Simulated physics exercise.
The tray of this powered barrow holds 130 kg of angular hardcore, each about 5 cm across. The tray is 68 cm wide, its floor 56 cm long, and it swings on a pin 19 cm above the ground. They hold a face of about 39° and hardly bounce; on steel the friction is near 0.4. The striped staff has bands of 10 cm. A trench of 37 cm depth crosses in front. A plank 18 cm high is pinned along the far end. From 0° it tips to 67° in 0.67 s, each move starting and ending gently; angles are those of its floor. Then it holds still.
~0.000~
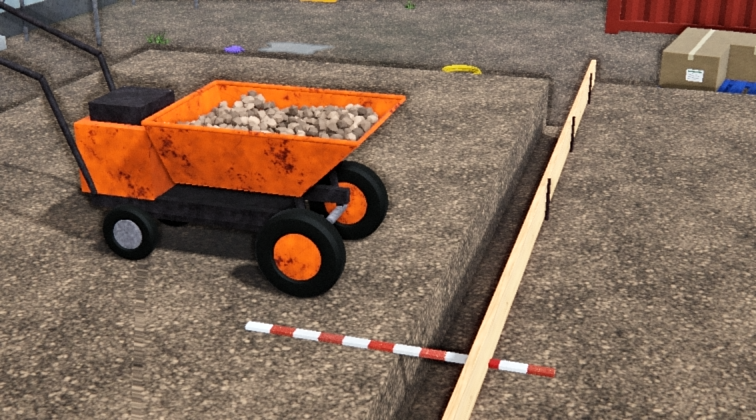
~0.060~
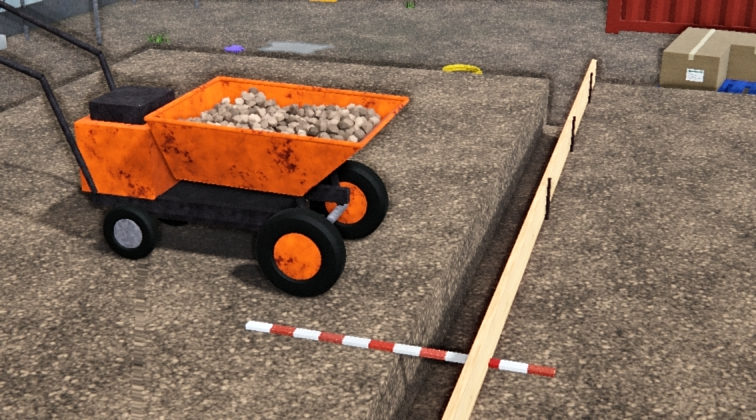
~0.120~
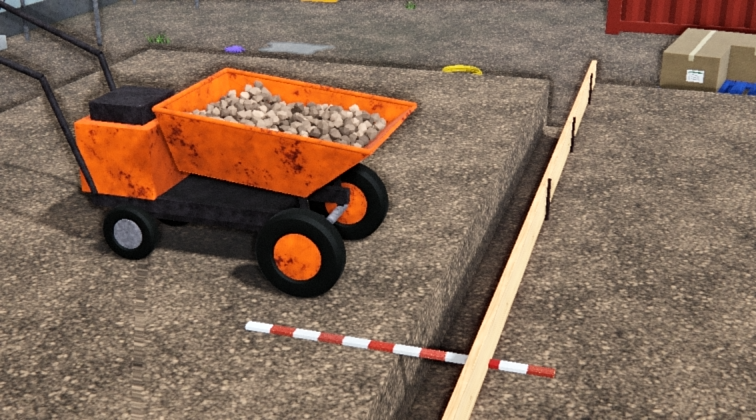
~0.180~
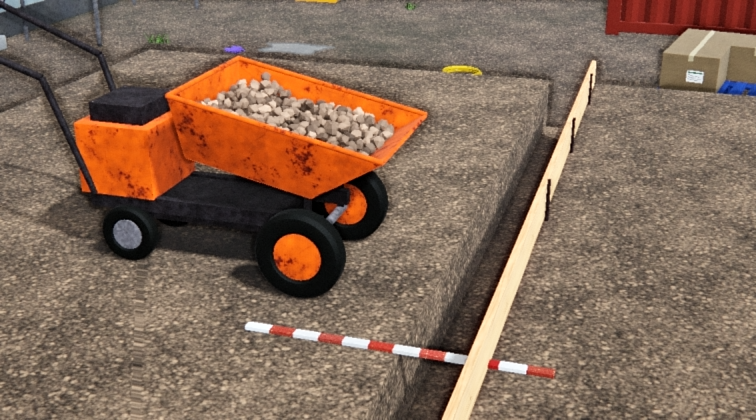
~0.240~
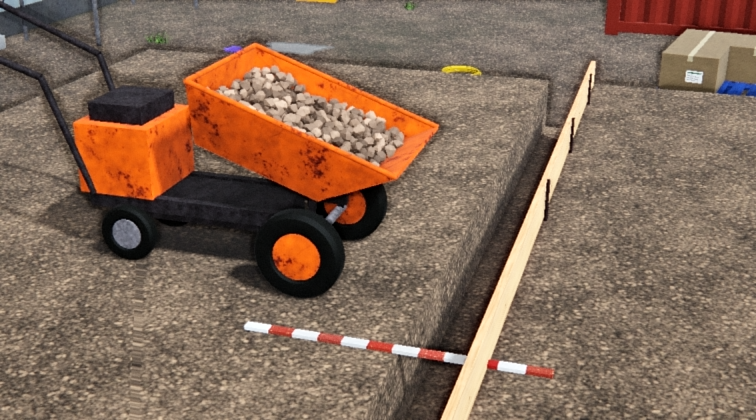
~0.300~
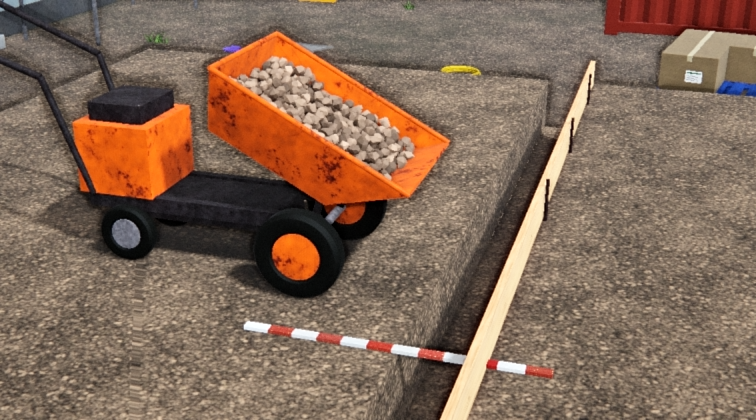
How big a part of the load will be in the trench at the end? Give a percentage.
Some 95 per cent of it.
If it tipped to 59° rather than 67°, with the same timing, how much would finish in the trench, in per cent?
In that case some 70 per cent.
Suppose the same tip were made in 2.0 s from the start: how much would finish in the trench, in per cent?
It would be near 100 per cent.
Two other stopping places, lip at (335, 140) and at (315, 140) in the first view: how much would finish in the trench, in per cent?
About 100 and 95 per cent.
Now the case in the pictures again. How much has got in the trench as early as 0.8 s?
Some 20 per cent.
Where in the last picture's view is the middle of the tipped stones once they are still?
Their middle is at about (474, 338).
After 0.5 s the floor is at 56°; 100 % in the tray; the foremost stones are at (436, 213).
After 0.8 s the floor is at 67°; 79 % in the tray, 21 % in the trench; the foremost stones are at (505, 267).
After 1.1 s the floor is at 67°; 21 % in the tray, 73 % in the trench, 5 % past the trench; the foremost stones are at (612, 310).
After 3.1 s the floor is at 67°; 0 % in the tray, 95 % in the trench, 5 % past the trench; the foremost stones are at (672, 320).
